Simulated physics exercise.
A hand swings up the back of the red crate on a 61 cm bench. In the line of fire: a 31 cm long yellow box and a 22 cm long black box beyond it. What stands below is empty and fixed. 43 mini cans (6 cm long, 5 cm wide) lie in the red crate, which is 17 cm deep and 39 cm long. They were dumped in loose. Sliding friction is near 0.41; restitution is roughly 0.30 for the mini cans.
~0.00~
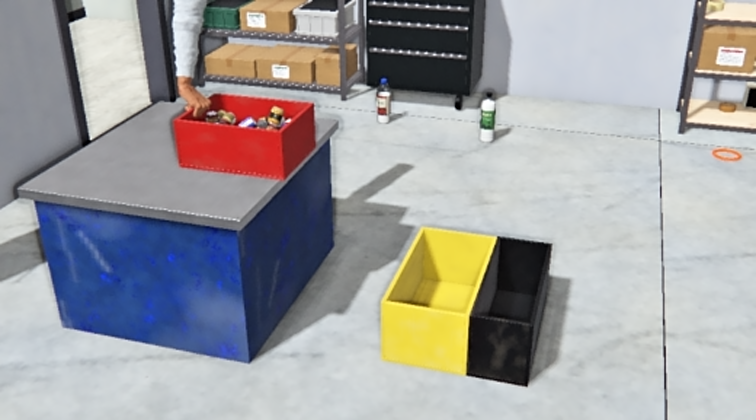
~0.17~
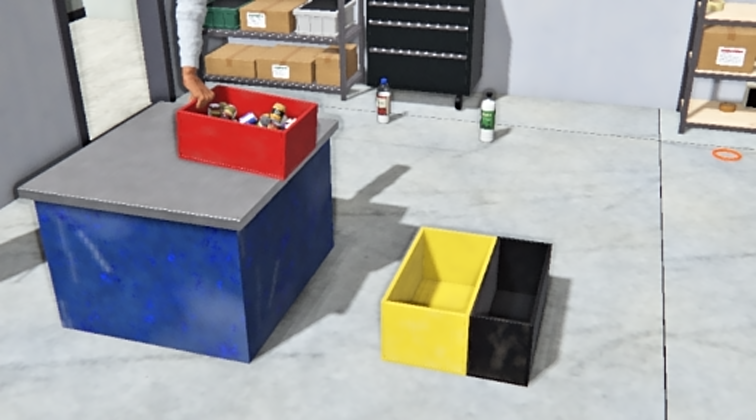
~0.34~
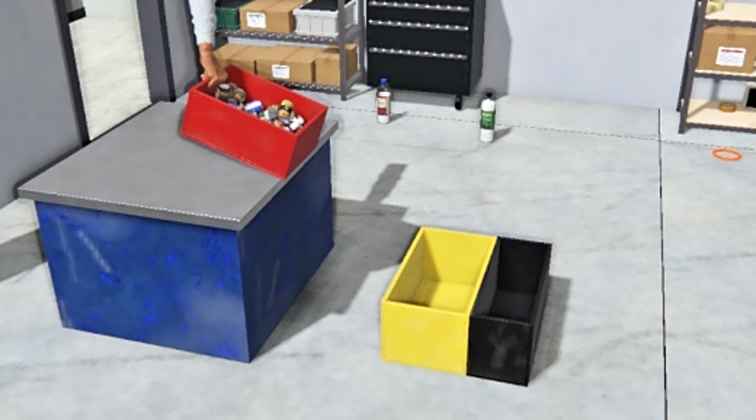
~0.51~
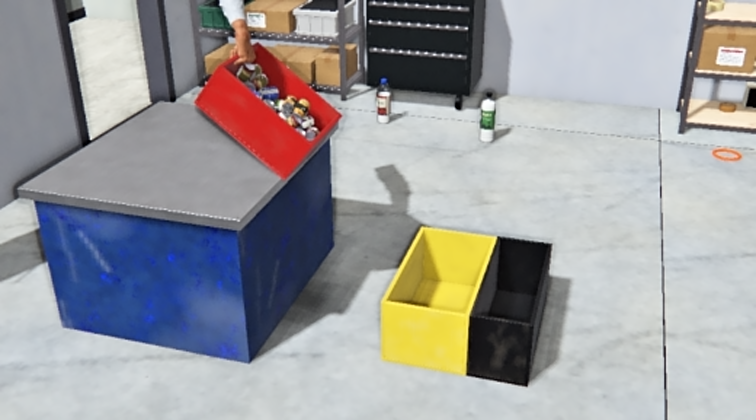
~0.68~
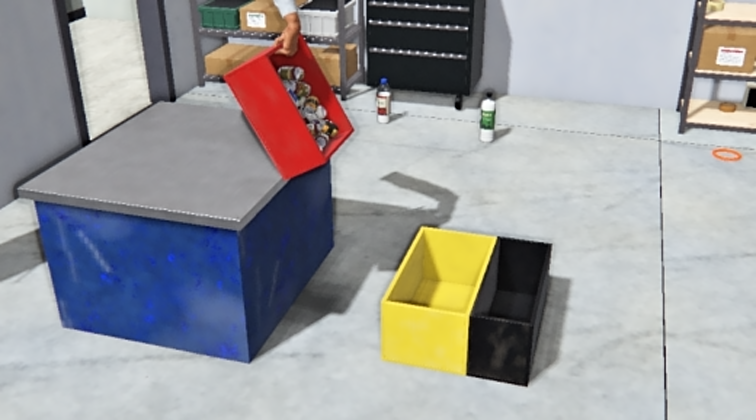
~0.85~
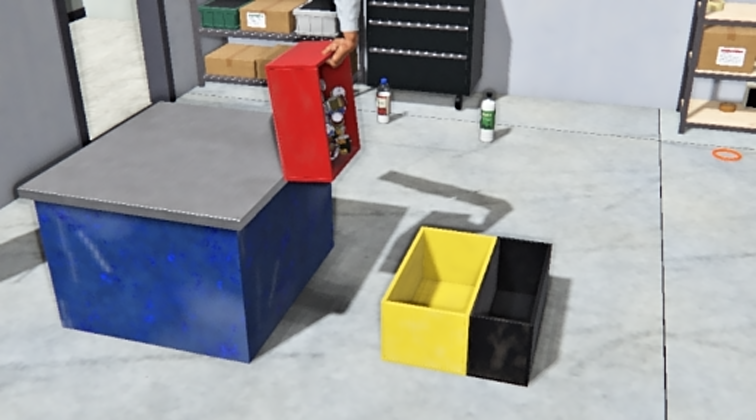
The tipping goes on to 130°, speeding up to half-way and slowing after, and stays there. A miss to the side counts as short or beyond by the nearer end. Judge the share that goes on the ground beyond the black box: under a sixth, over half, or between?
Ending on the ground beyond the black box: Less than a sixth of them.
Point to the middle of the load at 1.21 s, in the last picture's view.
Near (366, 191).
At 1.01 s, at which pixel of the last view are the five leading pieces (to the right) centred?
Around (379, 172).
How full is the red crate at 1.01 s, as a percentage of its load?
Roughly 85 per cent is still inside.
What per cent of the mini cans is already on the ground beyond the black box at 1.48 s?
Some 0 per cent by then.
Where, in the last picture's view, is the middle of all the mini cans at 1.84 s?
Near (386, 309).
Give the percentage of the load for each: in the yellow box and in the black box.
Roughly 30 and 0 per cent.
After 1.01 s, tilt 104°; 36 still in the red crate and 7 in the air.
After 1.21 s, tilt 122°; 16 still in the red crate, 6 in the yellow box, 1 on the ground short of the yellow box and 20 in the air.
After 1.48 s, tilt 130°; 1 still in the red crate, 12 in the yellow box, 15 on the ground short of the yellow box and 15 in the air.
Outcome (at 1.84 s), 12 in the yellow box and 31 on the ground short of the yellow box. Asked share, 0 of 43, 0 per cent.
